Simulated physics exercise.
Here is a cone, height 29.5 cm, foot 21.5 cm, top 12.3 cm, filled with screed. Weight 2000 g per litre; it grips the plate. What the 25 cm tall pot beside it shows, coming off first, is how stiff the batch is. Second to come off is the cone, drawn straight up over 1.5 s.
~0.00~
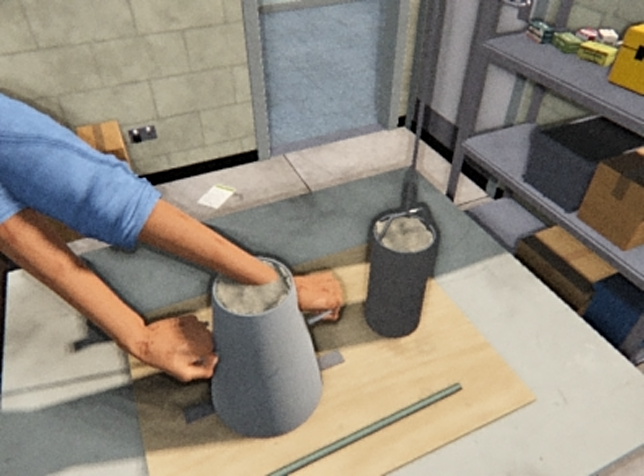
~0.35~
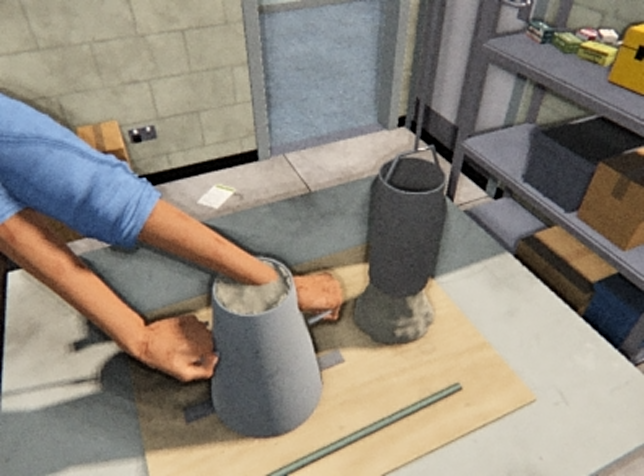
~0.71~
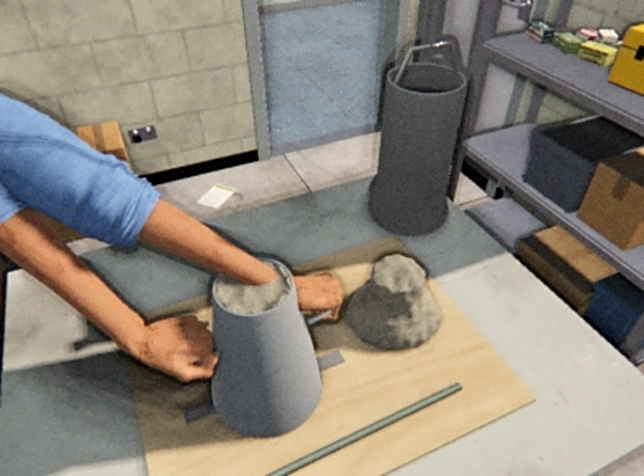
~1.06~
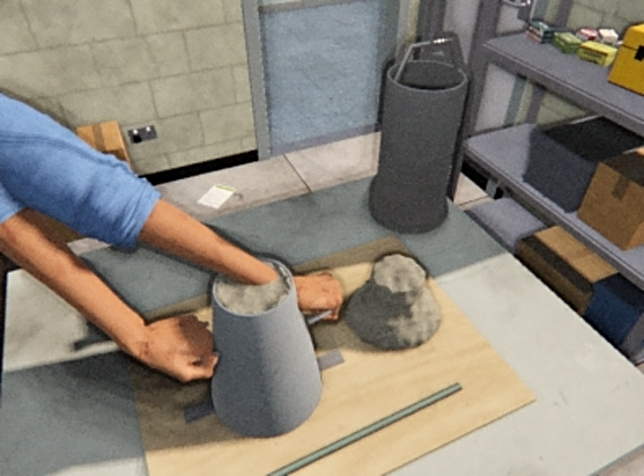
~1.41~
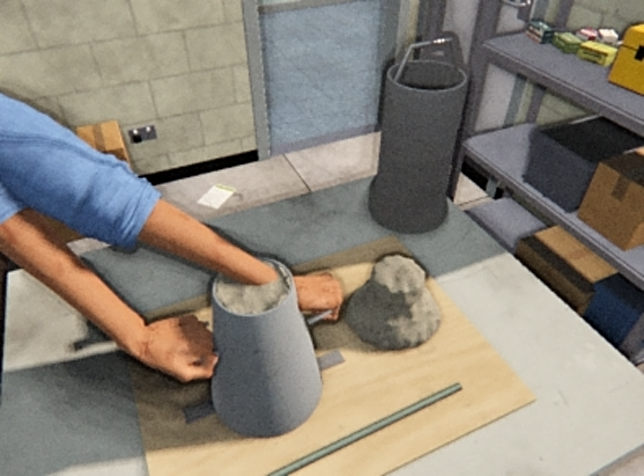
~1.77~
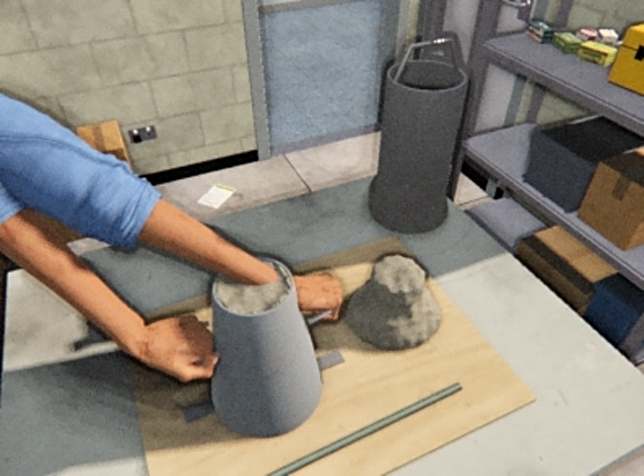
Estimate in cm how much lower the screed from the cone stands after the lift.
I would say about 10 cm lower.
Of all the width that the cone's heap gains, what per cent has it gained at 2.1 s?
About 30 %.
By 2.1 s, the cone is up 5.6 cm; the screed has come down 4.3 cm to 25 cm and is 24 cm wide.
By 2.5 s, the cone is up 18 cm; the screed has come down 10 cm to 19 cm and is 29 cm wide.
By 2.9 s, the cone is up 30 cm; the screed has come down 10 cm to 19 cm and is 29 cm wide.
By 3.3 s, the cone is clear; the screed has come down 10 cm to 19 cm and is 29 cm wide.
By 4.0 s, at rest, the cone is clear; the screed has come down 10 cm to 19 cm and is 29 cm wide.
